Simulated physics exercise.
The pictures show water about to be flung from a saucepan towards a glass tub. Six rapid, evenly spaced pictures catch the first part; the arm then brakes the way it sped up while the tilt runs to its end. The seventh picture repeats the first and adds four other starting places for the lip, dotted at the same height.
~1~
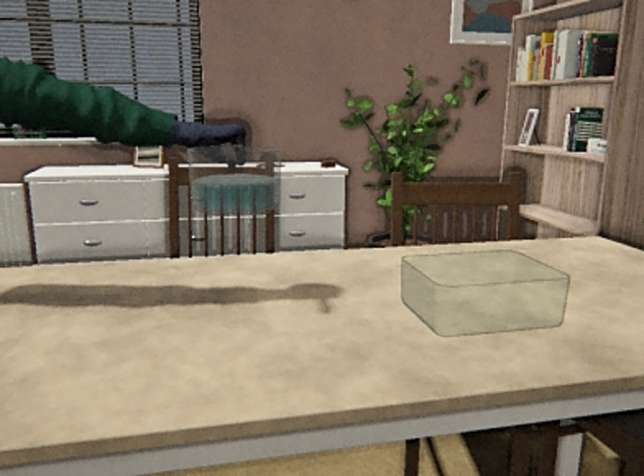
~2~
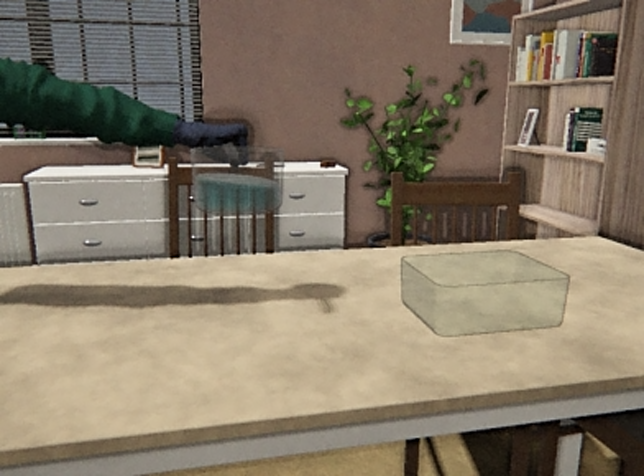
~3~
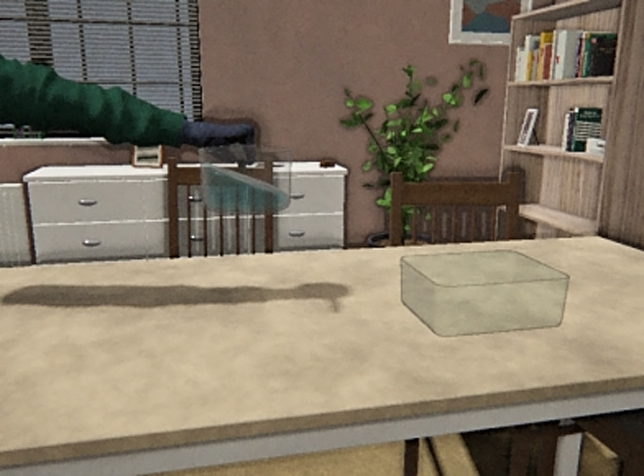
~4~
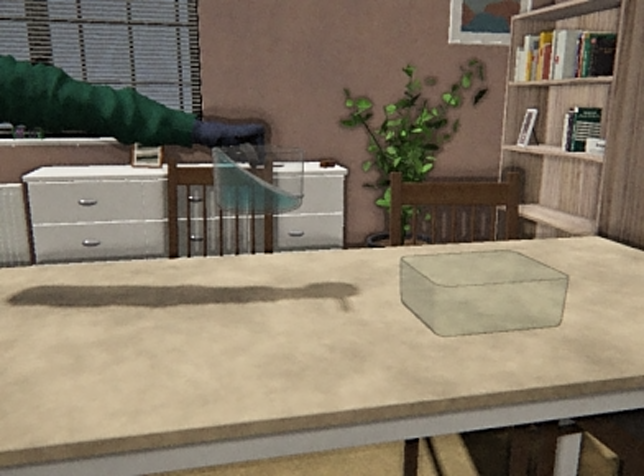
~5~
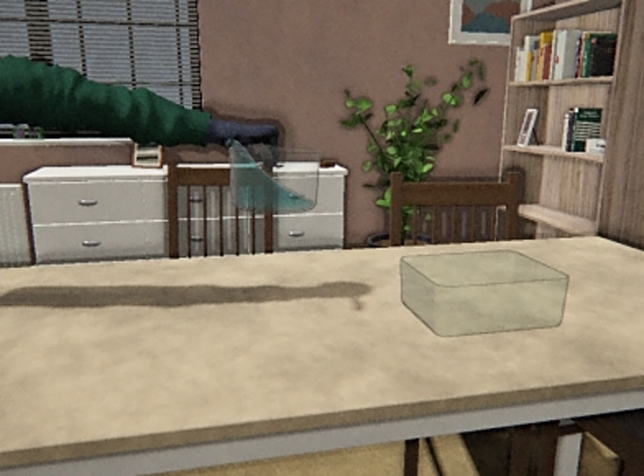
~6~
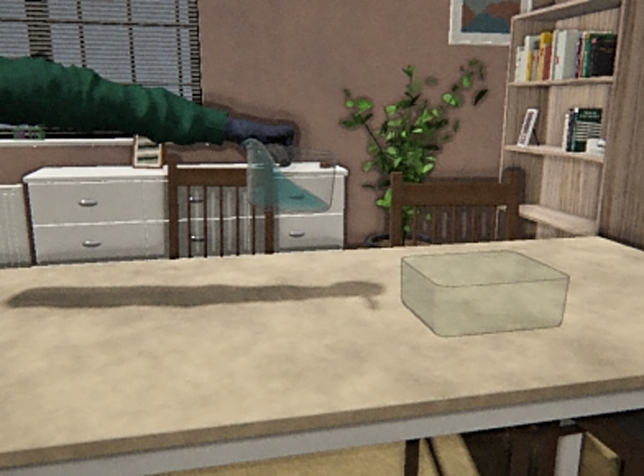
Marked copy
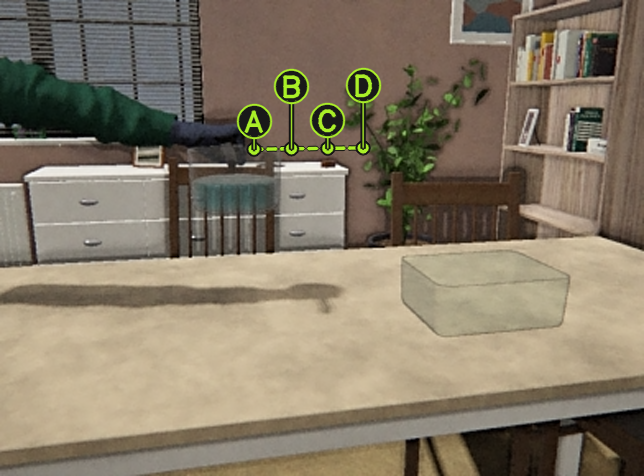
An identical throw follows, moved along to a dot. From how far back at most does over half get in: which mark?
The limit is C.
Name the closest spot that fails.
Here it is spot B.
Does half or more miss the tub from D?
No, not at all.
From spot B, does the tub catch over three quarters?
No, less.
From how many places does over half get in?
Two.
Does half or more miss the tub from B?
Yes.
On the marked copy, A at (254, 149); B at (291, 148); C at (327, 148); D at (363, 147).
If A is chosen, about 21 % lands in the tub, 74 % falls short and 5 % goes beside or beyond.
If B is chosen, about 33 % lands in the tub, 58 % falls short and 9 % goes beside or beyond.
If C is chosen, about 77 % lands in the tub, 18 % falls short and 6 % goes beside or beyond.
If D is chosen, about 77 % lands in the tub, 8 % falls short and 15 % goes beside or beyond.
